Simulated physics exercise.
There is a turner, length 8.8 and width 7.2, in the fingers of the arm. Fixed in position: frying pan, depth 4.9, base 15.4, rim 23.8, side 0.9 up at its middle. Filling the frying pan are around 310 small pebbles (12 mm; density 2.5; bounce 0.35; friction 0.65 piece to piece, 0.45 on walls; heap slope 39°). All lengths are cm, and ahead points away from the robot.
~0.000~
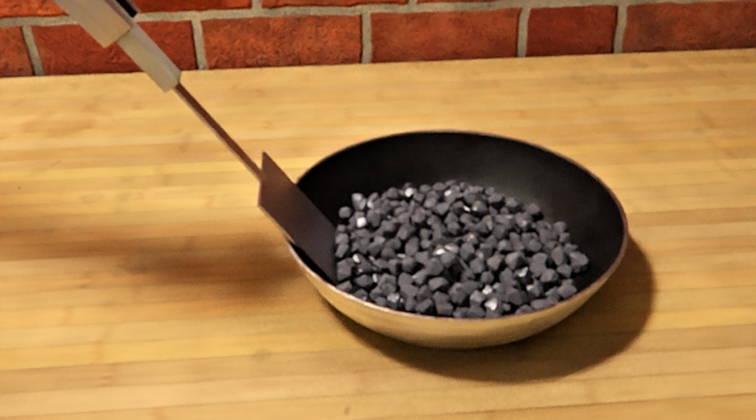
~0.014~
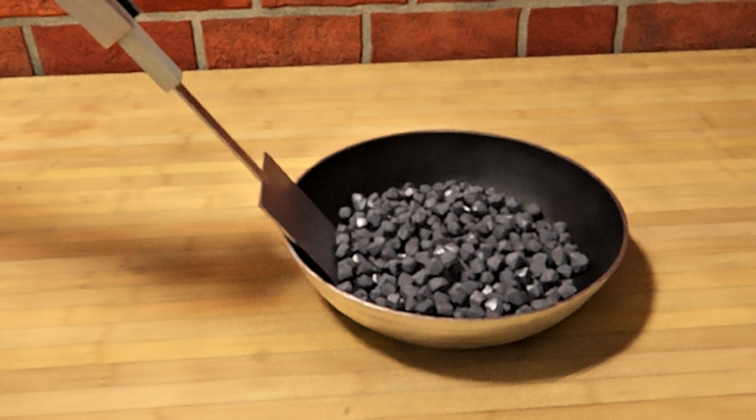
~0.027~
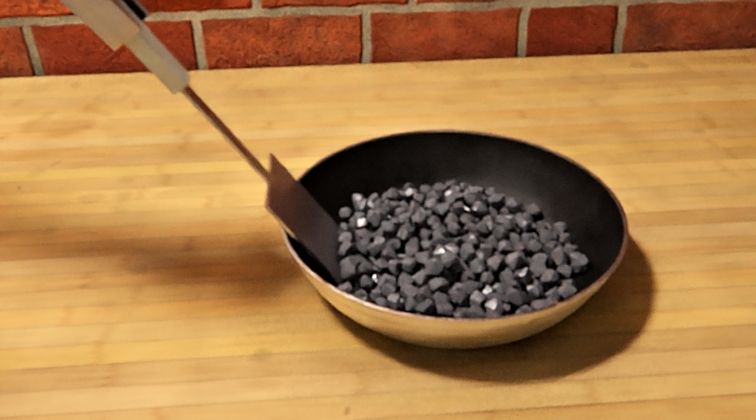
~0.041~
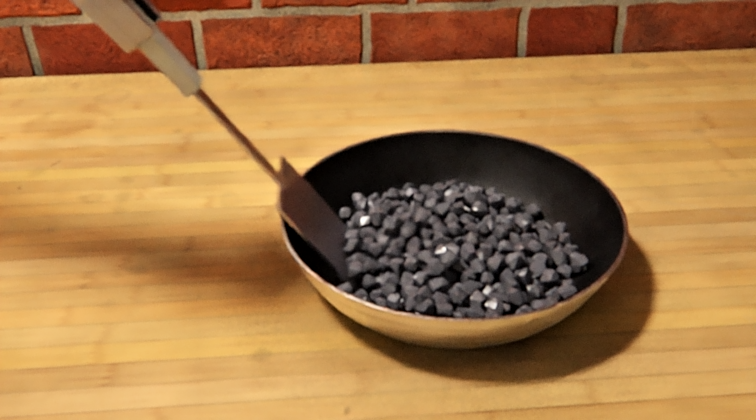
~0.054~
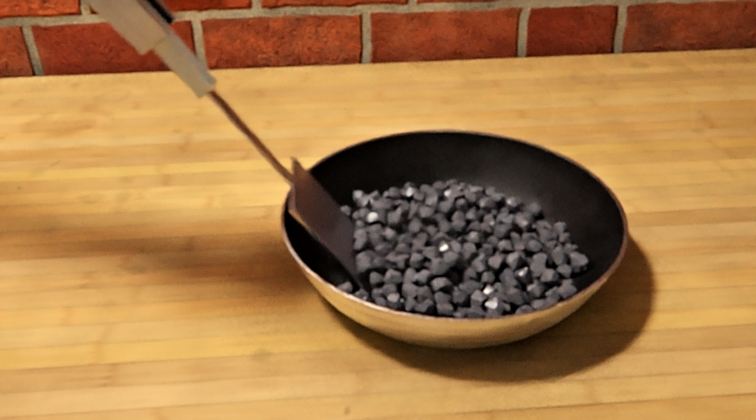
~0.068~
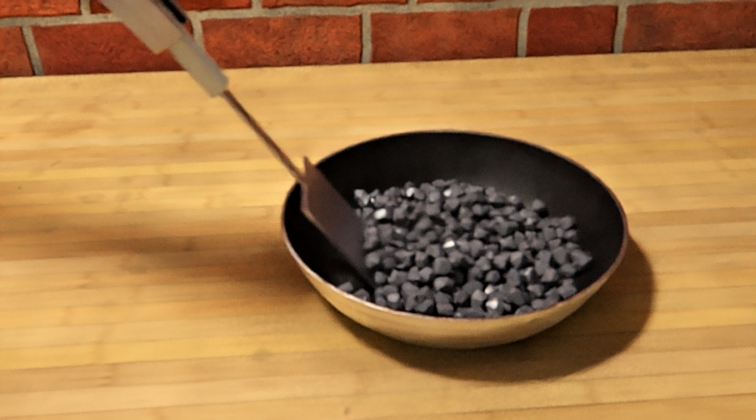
At first, a turner held by a robot arm rests its tilted blade inside the left edge of a black frying pan of dark grey pebbles on a wooden counter. The blade then slides slowly right, pressing into the heap's left side and nudging nearby pebbles slightly, while the pan stays still.
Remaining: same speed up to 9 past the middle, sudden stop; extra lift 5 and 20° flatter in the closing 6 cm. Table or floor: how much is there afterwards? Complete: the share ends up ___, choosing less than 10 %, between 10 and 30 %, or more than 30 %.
The share ends up between 10 and 30 %.
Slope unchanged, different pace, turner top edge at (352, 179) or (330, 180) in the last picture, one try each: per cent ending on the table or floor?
25 % and 25 %.
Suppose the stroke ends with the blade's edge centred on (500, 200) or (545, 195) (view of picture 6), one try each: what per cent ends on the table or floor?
I'd say some 0 per cent, then some 5 per cent.
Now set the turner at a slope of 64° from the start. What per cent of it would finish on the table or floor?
Somewhere around 20 per cent would end on the table or floor.
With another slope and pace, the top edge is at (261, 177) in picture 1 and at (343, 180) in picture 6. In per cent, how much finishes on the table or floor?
I'd put it at roughly 25 per cent.
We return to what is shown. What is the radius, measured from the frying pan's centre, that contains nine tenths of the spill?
About 25 cm.
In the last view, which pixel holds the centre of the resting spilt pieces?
(679, 231), roughly.
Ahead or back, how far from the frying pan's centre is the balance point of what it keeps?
Ahead, by about 3.5 cm.
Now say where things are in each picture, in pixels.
The first picture shows turner top edge at (261, 177), sloping 56°; upper third of the load around (437, 243), from x 340 to 580, top at y 185; 314 in the frying pan.
The second picture shows turner top edge at (262, 177), sloping 56°; upper third of the load around (436, 243), from x 345 to 580, top at y 185.
The third picture shows turner top edge at (269, 179), sloping 56°; upper third of the load around (436, 244), from x 345 to 580, top at y 185.
The fourth picture shows turner top edge at (280, 181), sloping 56°; upper third of the load around (434, 243), from x 345 to 580, top at y 185.
The fifth picture shows turner top edge at (292, 182), sloping 56°; upper third of the load around (432, 240), from x 345 to 580, top at y 185.
The sixth picture shows turner top edge at (304, 181), sloping 56°; upper third of the load around (442, 236), from x 345 to 580, top at y 185; 314 in the frying pan.
After 0.16 s, sloping 56°, highest piece 6 above the table; 314 in the frying pan.
After 0.24 s, sloping 49°, highest piece 6 above the table; 309 in the frying pan, 5 on the blade or in flight.
After 0.49 s, sloping 36°, highest piece 11 above the table; 255 in the frying pan, 32 on the table or floor, 27 on the blade or in flight.
After 1.54 s, sloping 36°, highest piece 5 above the table; 256 in the frying pan, 58 on the table or floor.
At rest, 256 in the frying pan, 58 on the table or floor. That is 18 % on the table or floor.
